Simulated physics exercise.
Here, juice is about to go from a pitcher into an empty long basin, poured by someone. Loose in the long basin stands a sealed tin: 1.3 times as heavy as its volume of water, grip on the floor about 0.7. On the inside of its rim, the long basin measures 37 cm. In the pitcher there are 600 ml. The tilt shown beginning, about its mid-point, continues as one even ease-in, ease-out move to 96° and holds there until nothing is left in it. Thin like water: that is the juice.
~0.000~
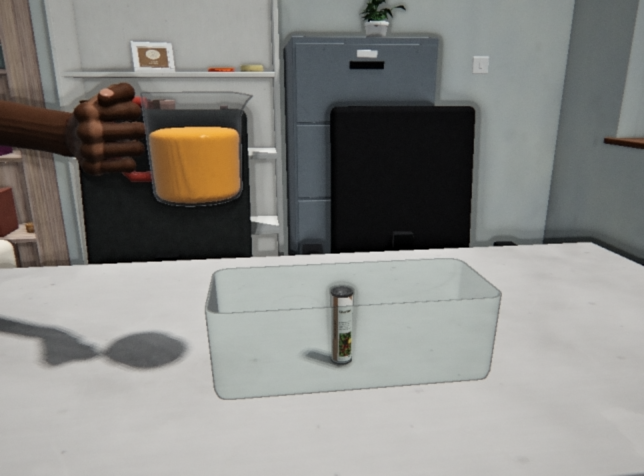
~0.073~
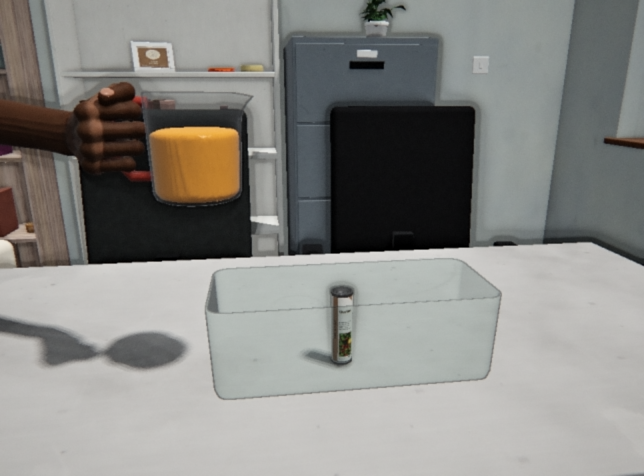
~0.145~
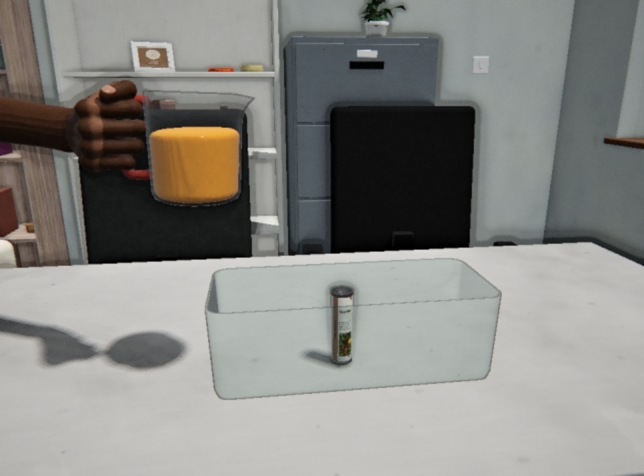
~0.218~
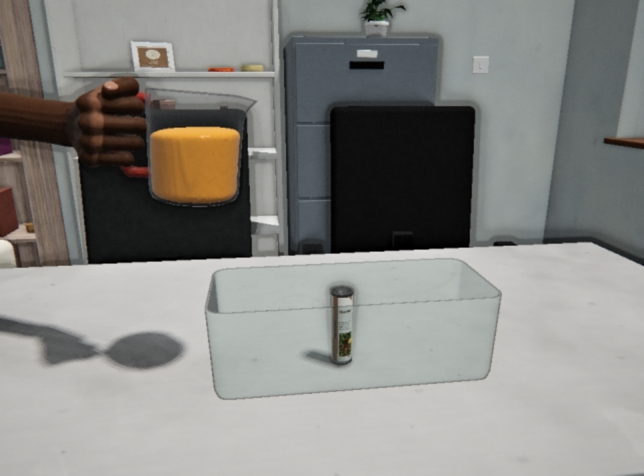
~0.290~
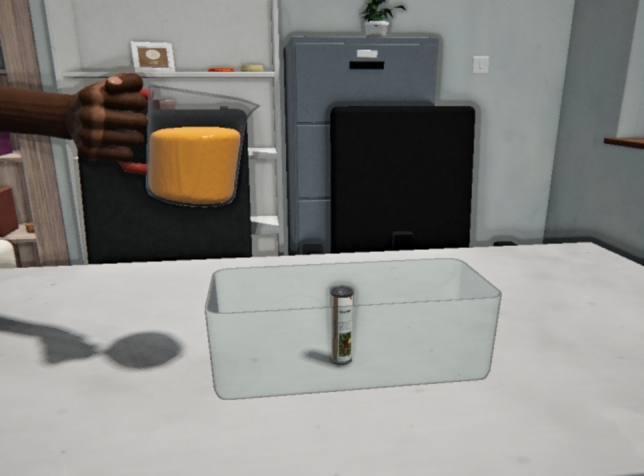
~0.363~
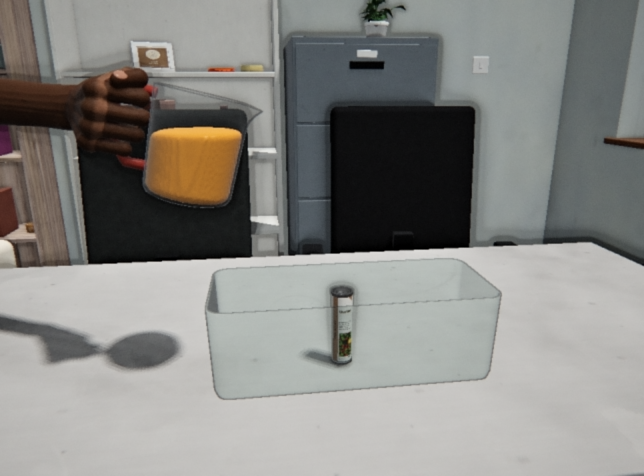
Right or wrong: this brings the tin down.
Right, the tin comes down.
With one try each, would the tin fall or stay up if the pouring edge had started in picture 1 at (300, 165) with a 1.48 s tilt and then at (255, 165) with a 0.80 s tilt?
First it tips over; then it stays on its base.
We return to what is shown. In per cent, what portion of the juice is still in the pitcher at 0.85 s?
Some 94 % of it is still there.
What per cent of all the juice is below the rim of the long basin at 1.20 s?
My estimate is about 30 percent.
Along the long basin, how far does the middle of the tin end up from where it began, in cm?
It finishes around 9.5 cm from where it began.
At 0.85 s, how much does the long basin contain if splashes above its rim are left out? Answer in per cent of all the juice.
Near 0 in a hundred.
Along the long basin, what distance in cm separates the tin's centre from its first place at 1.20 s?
Roughly 1 cm.
By 0.85 s the tilt is 59° and 94 per cent is still to pour; the tin stands where it began.
By 1.20 s the tilt is 88° and 45 per cent is still to pour; the tin stands 1 cm from where it began.
By 1.58 s the tilt is 96° and 9 per cent is still to pour; the tin lies on its side.
By 1.98 s the tilt is 96° and 1 per cent is still to pour; the tin lies on its side.
At rest the tin lies on its side.
